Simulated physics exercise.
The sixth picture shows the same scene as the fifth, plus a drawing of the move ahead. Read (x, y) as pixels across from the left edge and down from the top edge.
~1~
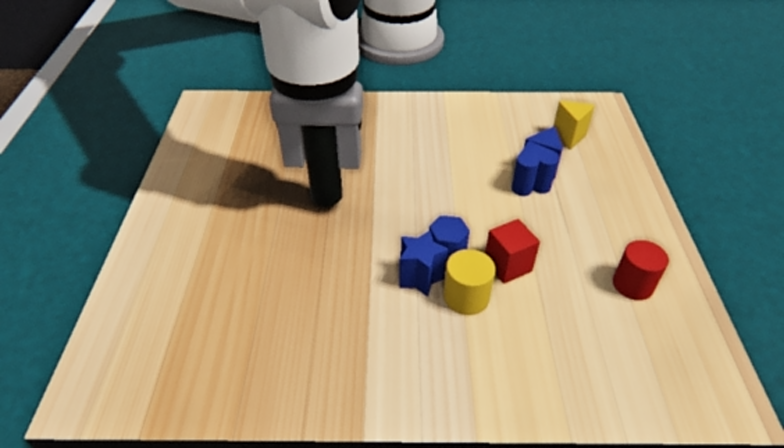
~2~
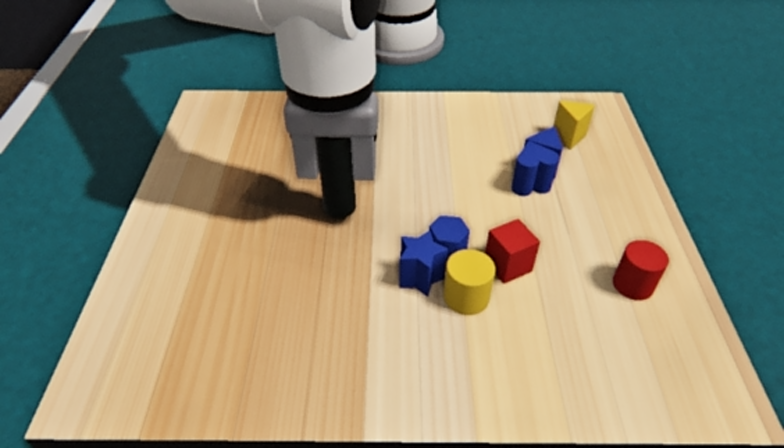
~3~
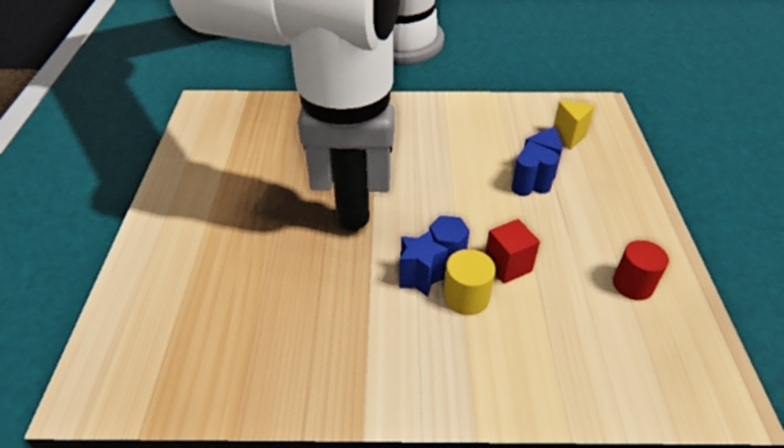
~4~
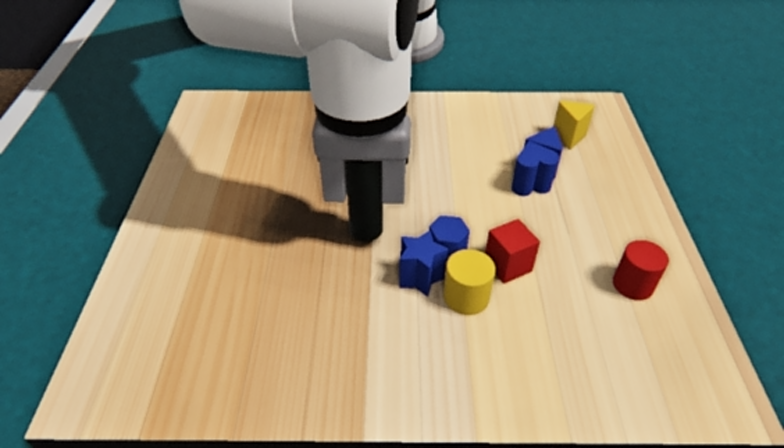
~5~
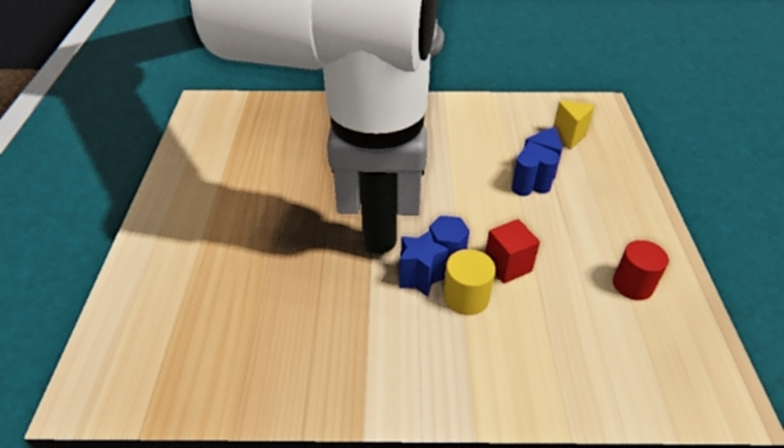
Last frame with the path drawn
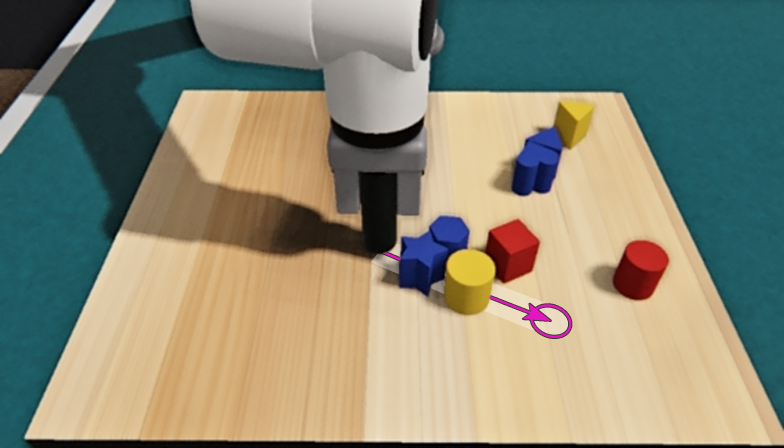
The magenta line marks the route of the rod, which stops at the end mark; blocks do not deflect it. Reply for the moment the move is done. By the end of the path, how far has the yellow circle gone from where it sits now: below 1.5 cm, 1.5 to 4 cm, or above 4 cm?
Over 4 cm.
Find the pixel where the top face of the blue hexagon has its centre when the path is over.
I'd guess (479, 228).
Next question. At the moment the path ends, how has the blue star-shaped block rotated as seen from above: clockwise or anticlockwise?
Viewed from the top, it goes clockwise.
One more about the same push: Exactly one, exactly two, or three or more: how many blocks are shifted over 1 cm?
When the path ends, I think you'll find three or more blocks out of place by more than 1 cm.
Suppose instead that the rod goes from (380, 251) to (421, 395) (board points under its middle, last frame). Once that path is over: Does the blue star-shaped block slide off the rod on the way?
I believe so.
The drawn path runs in a line from (380, 251) to (551, 321).
The first path, step by step. One third of the way, rod at (434, 264); blue star-shaped block at (455, 266), turned 15° anticlockwise; blue hexagon at (468, 228), turned 25° anticlockwise; yellow circle at (495, 280).
Two thirds of the way, rod at (491, 288); blue star-shaped block at (511, 294); blue hexagon at (479, 228), turned 70° anticlockwise; yellow circle at (552, 316); red square block at (520, 232), turned 20° clockwise.
At the end, rod at (554, 312); blue star-shaped block at (562, 322), turned 25° clockwise; blue hexagon at (479, 228), turned 70° anticlockwise; yellow circle at (593, 358); red square block at (520, 232), turned 20° clockwise.
